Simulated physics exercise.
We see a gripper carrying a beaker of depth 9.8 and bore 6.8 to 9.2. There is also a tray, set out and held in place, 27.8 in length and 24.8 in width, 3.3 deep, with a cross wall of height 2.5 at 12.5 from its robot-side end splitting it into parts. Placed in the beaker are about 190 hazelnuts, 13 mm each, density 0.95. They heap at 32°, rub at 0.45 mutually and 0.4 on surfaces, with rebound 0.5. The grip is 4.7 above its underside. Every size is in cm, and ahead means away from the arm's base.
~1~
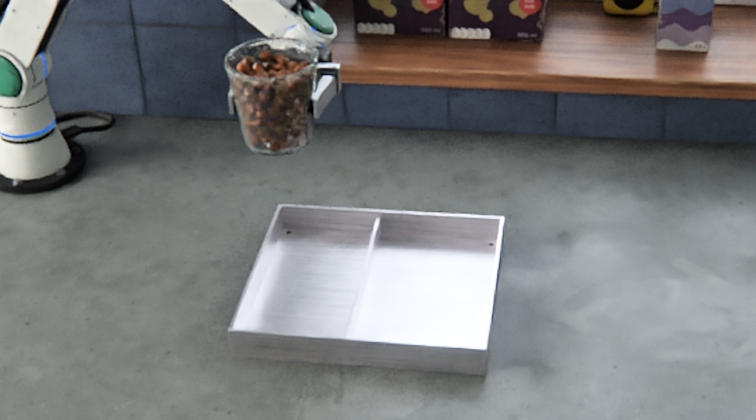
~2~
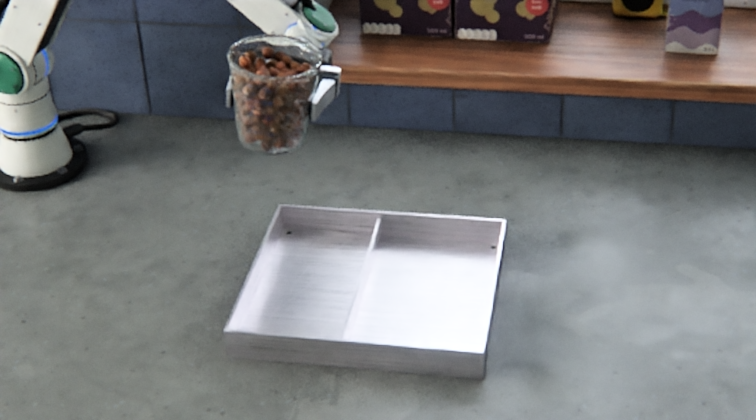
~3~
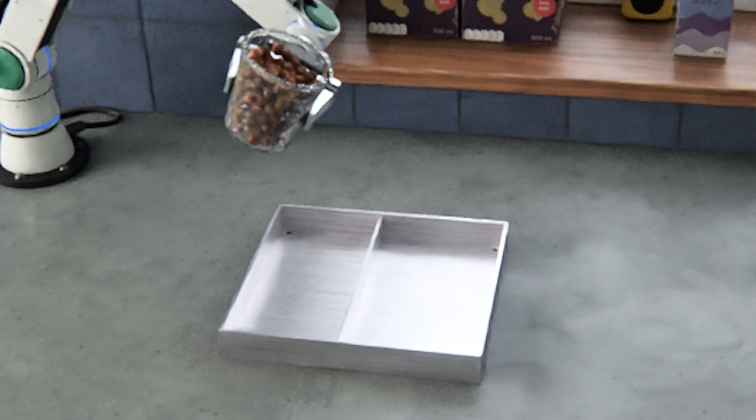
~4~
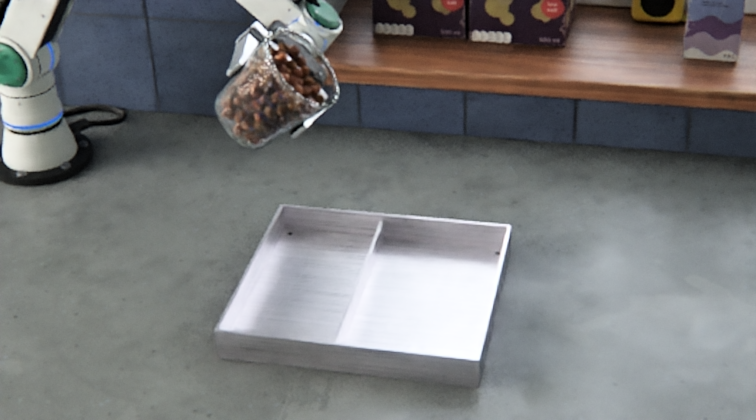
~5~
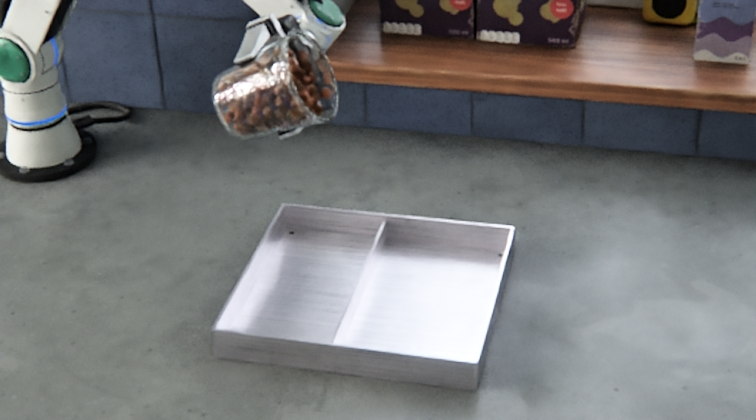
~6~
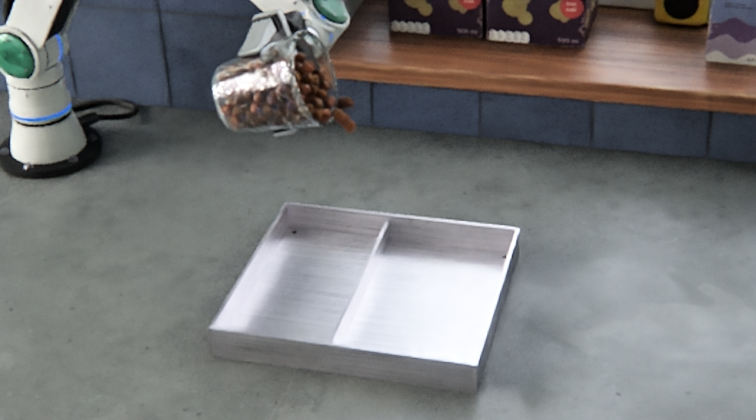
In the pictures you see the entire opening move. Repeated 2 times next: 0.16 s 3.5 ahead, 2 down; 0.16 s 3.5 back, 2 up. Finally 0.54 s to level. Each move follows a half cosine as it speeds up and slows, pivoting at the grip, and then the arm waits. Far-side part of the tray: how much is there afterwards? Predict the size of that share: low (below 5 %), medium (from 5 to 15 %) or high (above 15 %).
Predicted share: High.
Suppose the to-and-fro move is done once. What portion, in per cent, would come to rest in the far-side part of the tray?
In that case it would be roughly 15 per cent.
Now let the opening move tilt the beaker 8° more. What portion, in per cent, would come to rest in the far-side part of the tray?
About 45 percent.
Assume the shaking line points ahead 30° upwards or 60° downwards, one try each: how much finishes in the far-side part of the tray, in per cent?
First try about 40 %, second try about 10 %.
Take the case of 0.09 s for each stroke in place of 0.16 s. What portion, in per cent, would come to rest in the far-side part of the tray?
It would be near 40 per cent.
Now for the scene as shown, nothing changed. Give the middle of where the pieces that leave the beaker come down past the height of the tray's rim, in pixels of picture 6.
Close to pixel (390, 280).
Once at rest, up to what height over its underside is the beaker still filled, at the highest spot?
8.5 cm.
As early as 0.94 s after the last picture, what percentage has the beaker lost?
About 30 in a hundred parts are out by then.
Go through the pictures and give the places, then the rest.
In the first frame, the beaker middle at (275, 100), level; upper third of the load around (273, 79), from x 240 to 310, top at y 55; 188 in the beaker.
In the second frame, the beaker middle at (273, 98), tilted 7° forward; upper third of the load around (272, 77), from x 240 to 310, top at y 55.
In the third frame, the beaker middle at (272, 96), tilted 25° forward; upper third of the load around (270, 76), from x 235 to 315, top at y 50.
In the fourth frame, the beaker middle at (271, 95), tilted 46° forward; upper third of the load around (272, 76), from x 225 to 320, top at y 50.
In the fifth frame, the beaker middle at (271, 92), tilted 64° forward; upper third of the load around (275, 73), from x 225 to 325, top at y 55.
In the sixth frame, the beaker middle at (272, 89), tilted 71° forward; upper third of the load around (270, 75), from x 225 to 350, top at y 55; 186 in the beaker, 2 in flight or on a rim.
Then, 0.47 s on, tilted 71° forward, highest piece 25 above the table; 156 in the beaker, 25 in the far-side part, 4 in the robot-side part, 3 in flight or on a rim.
Then, 0.94 s on, tilted 29° forward, highest piece 28 above the table; 129 in the beaker, 50 in the far-side part, 7 in the robot-side part, 1 on the table or floor, 1 in flight or on a rim.
Then, 1.38 s on, level, highest piece 29 above the table; 129 in the beaker, 51 in the far-side part, 7 in the robot-side part, 1 on the table or floor.
Then, 2.43 s on, level, highest piece 29 above the table; 129 in the beaker, 51 in the far-side part, 7 in the robot-side part, 1 on the table or floor.
In the end, 129 in the beaker, 51 in the far-side part, 7 in the robot-side part, 1 on the table or floor. That is 27 % in the far-side part of the tray.
